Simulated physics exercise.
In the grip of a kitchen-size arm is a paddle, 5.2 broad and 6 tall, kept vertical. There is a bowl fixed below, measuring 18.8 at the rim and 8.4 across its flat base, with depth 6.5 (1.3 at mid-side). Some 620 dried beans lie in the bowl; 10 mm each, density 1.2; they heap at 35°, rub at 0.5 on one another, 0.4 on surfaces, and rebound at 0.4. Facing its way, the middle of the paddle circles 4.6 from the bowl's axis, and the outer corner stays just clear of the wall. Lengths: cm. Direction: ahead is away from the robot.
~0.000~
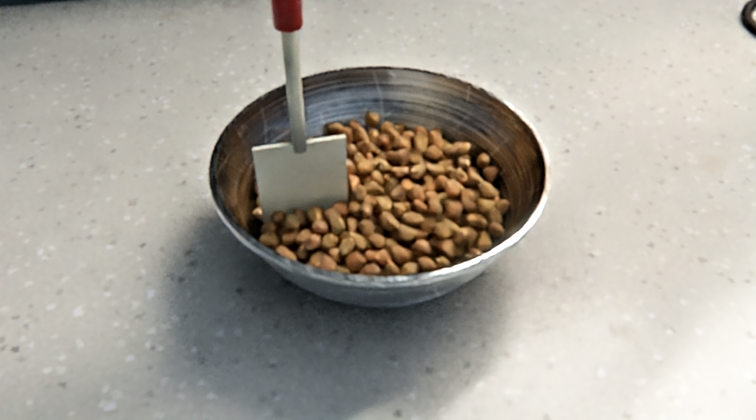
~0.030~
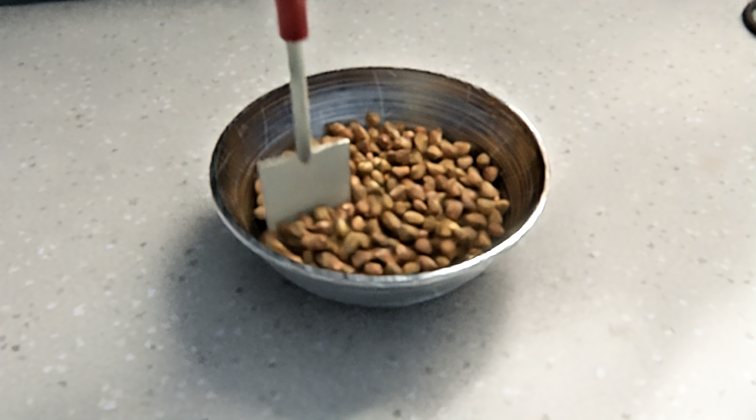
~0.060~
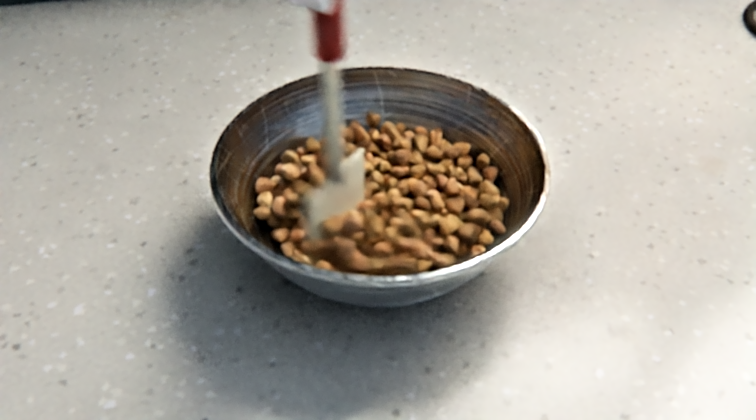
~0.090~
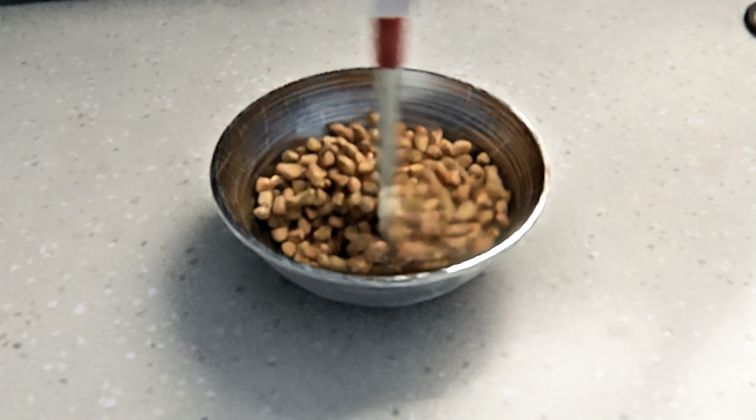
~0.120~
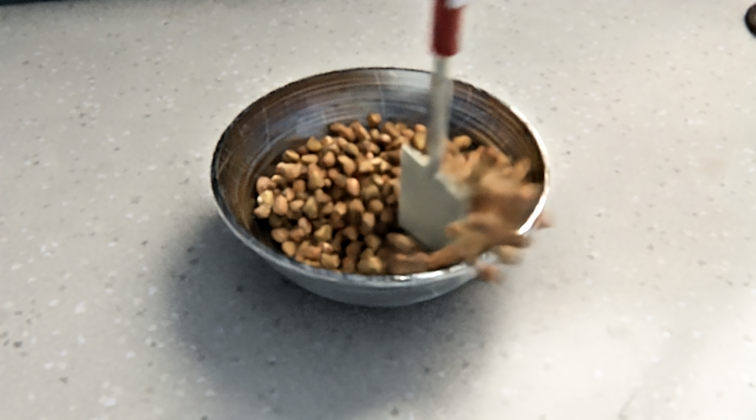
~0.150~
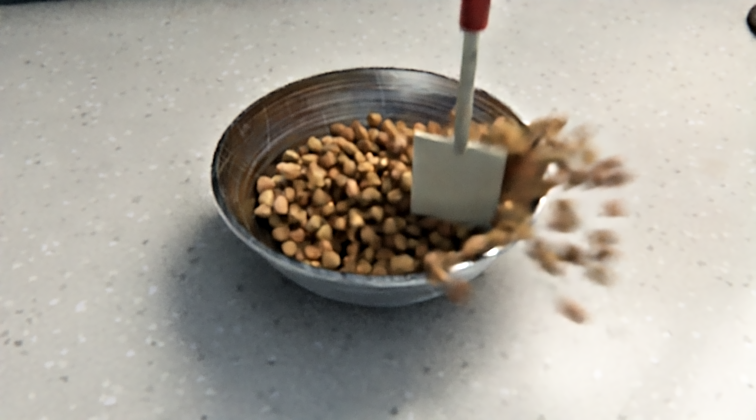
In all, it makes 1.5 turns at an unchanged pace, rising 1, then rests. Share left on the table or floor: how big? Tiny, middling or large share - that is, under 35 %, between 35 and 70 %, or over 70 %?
The share is middling, between 35 and 70 %.
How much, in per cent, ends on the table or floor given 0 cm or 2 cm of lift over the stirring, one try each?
Estimates: 55 % then 35 %.
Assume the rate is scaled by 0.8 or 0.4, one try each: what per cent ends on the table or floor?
Estimates in order: Near 40 % and near 20 %.
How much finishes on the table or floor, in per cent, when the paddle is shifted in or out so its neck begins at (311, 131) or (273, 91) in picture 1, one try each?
Roughly 50 and 5 per cent.
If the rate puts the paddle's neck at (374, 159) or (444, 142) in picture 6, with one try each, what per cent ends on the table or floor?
Near 25 per cent for the first, near 40 per cent for the second.
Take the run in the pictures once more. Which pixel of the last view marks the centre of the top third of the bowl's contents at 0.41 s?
In the final view it lies at about (406, 252).
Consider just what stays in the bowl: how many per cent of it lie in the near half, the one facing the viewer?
I'd say around 50 per cent.
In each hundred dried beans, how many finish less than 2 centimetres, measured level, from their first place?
Around 15 in a hundred.
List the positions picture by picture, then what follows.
In the first picture, paddle neck at (297, 120), 0° round; upper third of the load around (388, 189), from x 265 to 500, top at y 120; 623 in the bowl.
In the second picture, paddle neck at (302, 130), 13° round; upper third of the load around (386, 195), from x 265 to 500, top at y 120.
In the third picture, paddle neck at (334, 151), 46° round; upper third of the load around (392, 201), from x 265 to 500, top at y 120.
In the fourth picture, paddle neck at (387, 159), 81° round; upper third of the load around (419, 206), from x 265 to 505, top at y 120.
In the fifth picture, paddle neck at (437, 146), 115° round; upper third of the load around (465, 190), from x 265 to 540, top at y 120; 614 in the bowl, 9 in flight or on the tool.
In the sixth picture, paddle neck at (463, 120), 150° round; upper third of the load around (484, 163), from x 265 to 615, top at y 115; 594 in the bowl, 29 in flight or on the tool.
After 0.28 s, 297° round, highest piece 13 above the table; 474 in the bowl, 17 on the table or floor, 132 in flight or on the tool.
After 0.41 s, 83° round, highest piece 12 above the table; 380 in the bowl, 147 on the table or floor, 96 in flight or on the tool.
After 0.67 s, 180° round, highest piece 5 above the table; 350 in the bowl, 273 on the table or floor.
After 1.37 s, 180° round, highest piece 5 above the table; 350 in the bowl, 273 on the table or floor.
At rest, 350 in the bowl, 273 on the table or floor. That is 44 % on the table or floor.
